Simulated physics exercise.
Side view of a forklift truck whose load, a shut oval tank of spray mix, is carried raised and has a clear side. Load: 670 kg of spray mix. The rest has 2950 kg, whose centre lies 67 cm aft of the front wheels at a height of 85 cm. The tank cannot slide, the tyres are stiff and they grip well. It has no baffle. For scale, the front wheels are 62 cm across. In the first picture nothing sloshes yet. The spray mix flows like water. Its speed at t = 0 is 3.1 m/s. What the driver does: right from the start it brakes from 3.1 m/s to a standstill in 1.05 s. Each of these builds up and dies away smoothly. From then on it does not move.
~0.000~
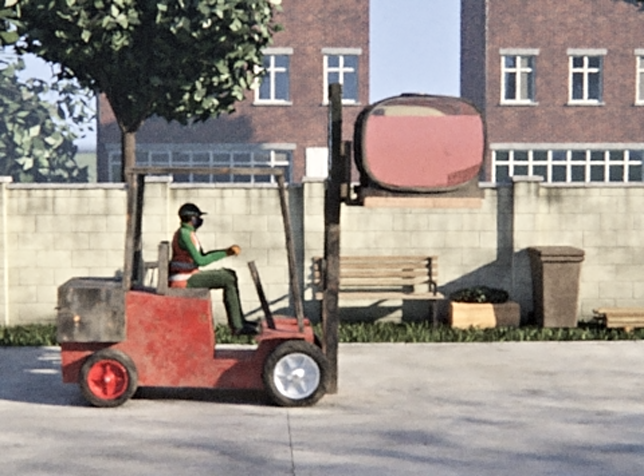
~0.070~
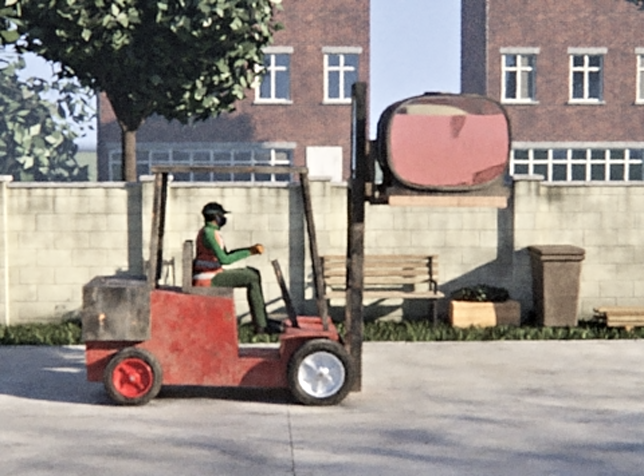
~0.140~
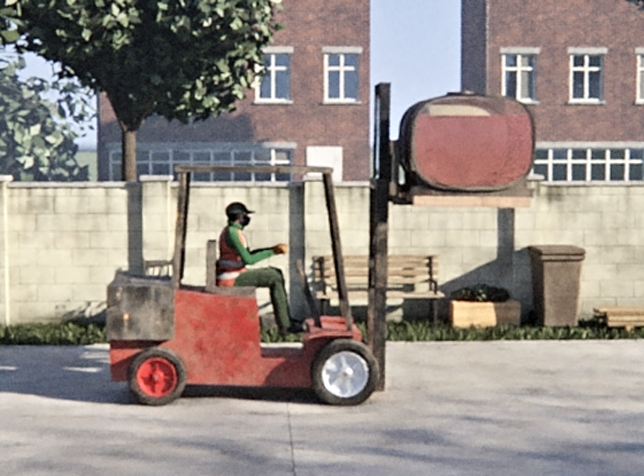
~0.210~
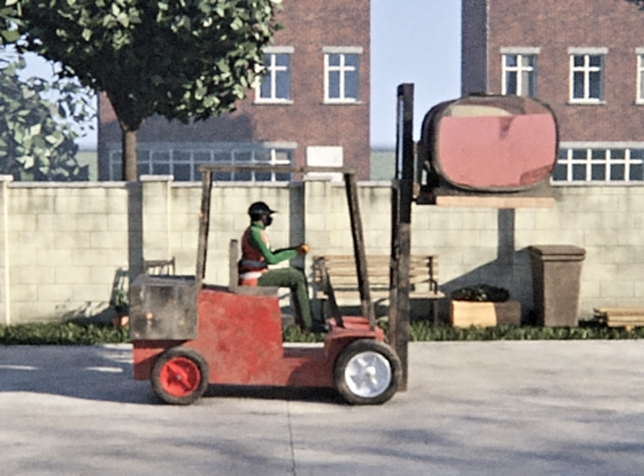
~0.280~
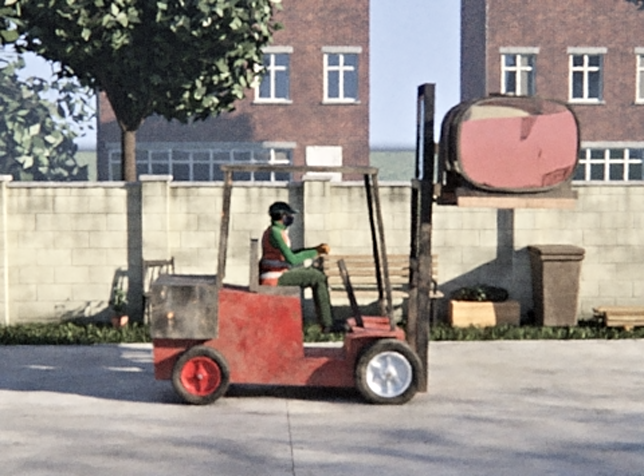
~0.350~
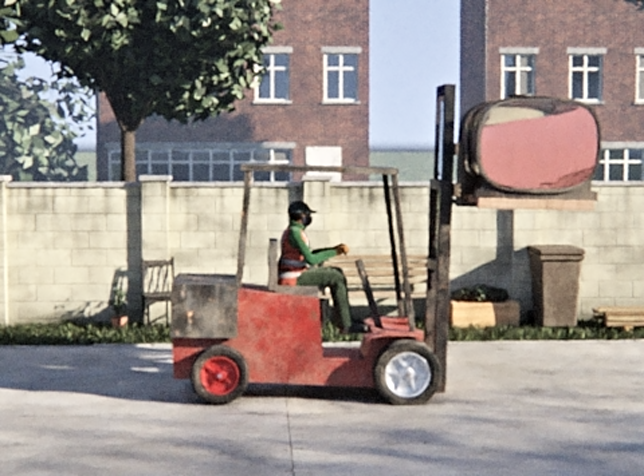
The footage shows a red forklift with a seated driver rolling right past a pale wall, gradually slowing, its raised oval tank staying lifted while the pinkish liquid inside shifts slightly, its surface rising toward the right side.
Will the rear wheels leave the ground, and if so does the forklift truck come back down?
It goes over.
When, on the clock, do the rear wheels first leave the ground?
Around 0.40 s.
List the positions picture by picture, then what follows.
Level at the front (468, 119); level at the back (383, 118); no lean yet; the front is on the right; a wheel hub at (297, 377), in the first picture.
Level at the front (492, 117); level at the back (407, 117); no lean yet, in the second picture.
Level at the front (516, 117); level at the back (432, 118); no lean yet, in the third picture.
Level at the front (540, 117); level at the back (456, 119); no lean yet, in the fourth picture.
Level at the front (562, 115); level at the back (477, 122); no lean yet, in the fifth picture.
Level at the front (582, 111); level at the back (498, 127); no lean yet; a wheel hub at (408, 376), in the sixth picture.
By 0.40 s the lean is 1° nose down, the rear 2 cm in the air; the liquid stands 71 cm on the front, 53 cm on the back.
By 0.75 s the lean is 7° nose down, the rear 18 cm in the air; the liquid stands 71 cm on the front, 41 cm on the back.
By 1.10 s the lean is 18° nose down, the rear 49 cm in the air; the liquid stands 71 cm on the front, 49 cm on the back.
By 1.85 s it has passed 50° nose down and is going over.
